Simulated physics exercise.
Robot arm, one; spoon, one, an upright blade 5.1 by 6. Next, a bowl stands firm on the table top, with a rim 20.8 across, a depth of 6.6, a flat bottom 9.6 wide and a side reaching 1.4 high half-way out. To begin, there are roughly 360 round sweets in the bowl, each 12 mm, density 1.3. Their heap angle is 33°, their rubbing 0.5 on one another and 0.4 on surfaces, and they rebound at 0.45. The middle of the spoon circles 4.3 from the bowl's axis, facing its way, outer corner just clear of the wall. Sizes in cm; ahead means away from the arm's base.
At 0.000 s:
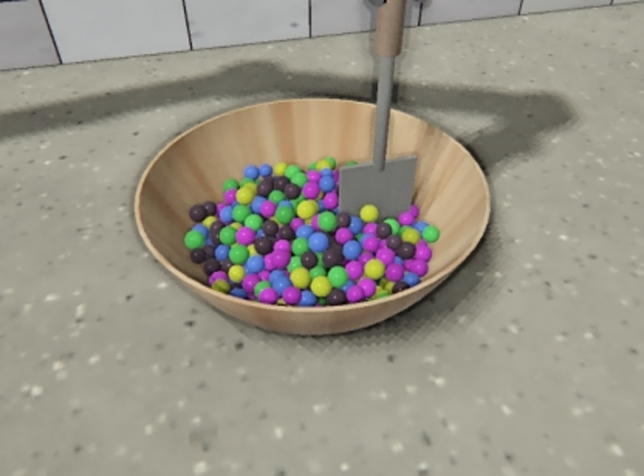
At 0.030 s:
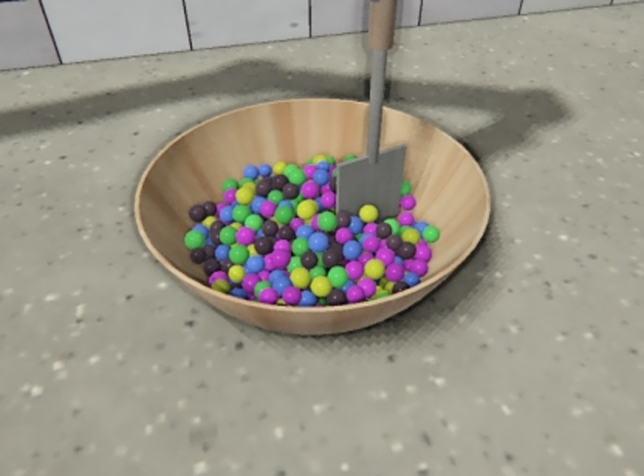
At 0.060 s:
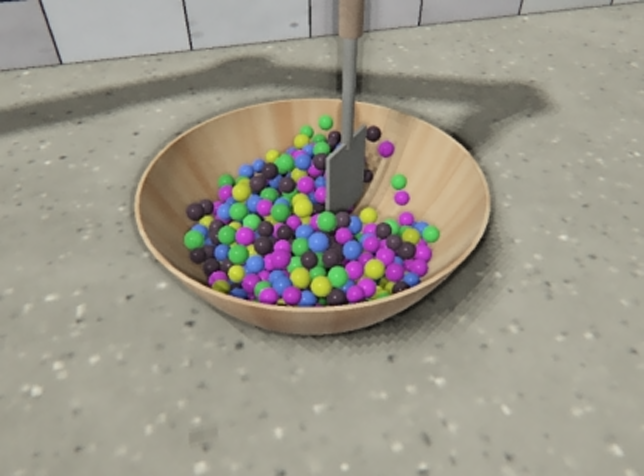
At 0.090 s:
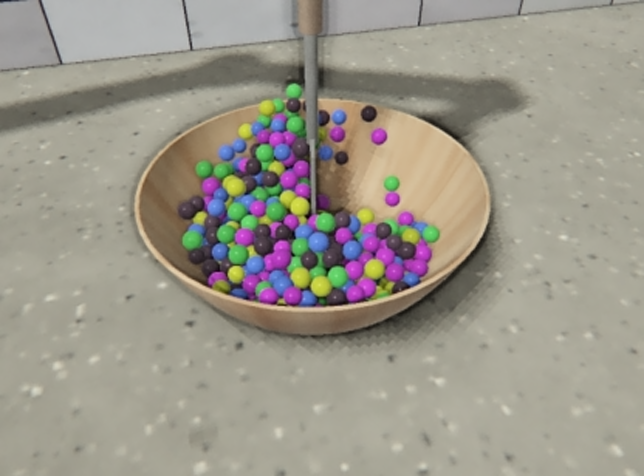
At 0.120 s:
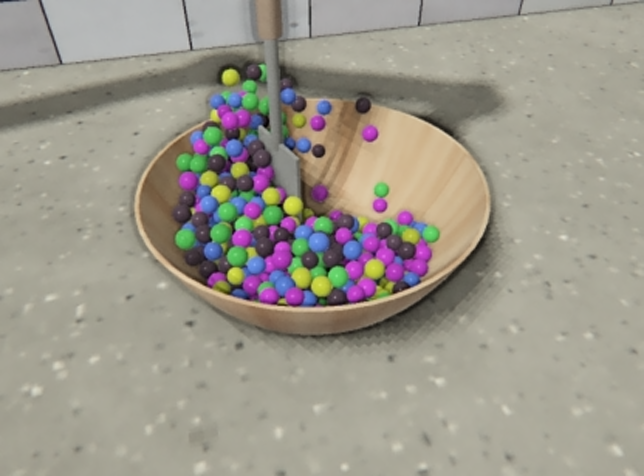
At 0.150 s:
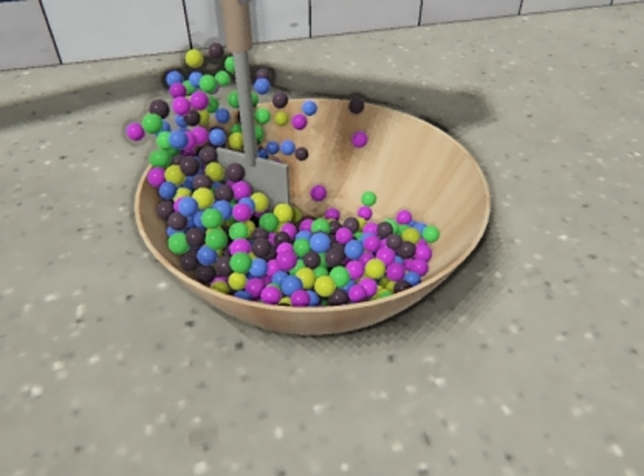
A flat upright blade on a long handle sweeps from the right side of a wooden bowl of small colorful balls, around the back, to the left. It pushes the balls into a rising pile at the far rim, then the left, scattering some into the air, with several beyond the left edge.
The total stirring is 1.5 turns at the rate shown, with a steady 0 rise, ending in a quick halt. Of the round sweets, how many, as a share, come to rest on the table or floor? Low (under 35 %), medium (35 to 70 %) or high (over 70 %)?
Medium - 35 to 70 %.
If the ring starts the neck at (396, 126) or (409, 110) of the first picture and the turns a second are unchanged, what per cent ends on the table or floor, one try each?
Close to 55 and 40 in a hundred.
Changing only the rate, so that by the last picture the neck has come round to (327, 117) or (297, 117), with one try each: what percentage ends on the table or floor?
Near 5 in a hundred for the first and near 20 in a hundred for the second.
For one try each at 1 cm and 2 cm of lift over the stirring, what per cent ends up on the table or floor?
I'd say some 45 per cent, and some 35 per cent.
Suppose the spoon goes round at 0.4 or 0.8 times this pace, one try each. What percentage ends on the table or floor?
I'd expect about 5 per cent, then about 30 per cent.
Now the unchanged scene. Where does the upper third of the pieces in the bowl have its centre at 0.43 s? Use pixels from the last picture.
Top-third centre at approx. (338, 129).
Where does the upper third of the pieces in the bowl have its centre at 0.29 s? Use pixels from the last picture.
(398, 241), roughly.
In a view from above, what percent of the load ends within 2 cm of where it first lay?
I'd guess close to 0 percent of the load.
After 0.29 s, 292° round, highest piece 13 above the table; 275 in the bowl, 11 on the table or floor, 77 in flight or on the tool.
After 0.43 s, 83° round, highest piece 10 above the table; 218 in the bowl, 100 on the table or floor, 45 in flight or on the tool.
After 0.70 s, 180° round, highest piece 6 above the table; 195 in the bowl, 167 on the table or floor, 1 in flight or on the tool.
After 1.40 s, 180° round, highest piece 5 above the table; 195 in the bowl, 168 on the table or floor.
In the end, 195 in the bowl, 168 on the table or floor. That is 46 % on the table or floor.
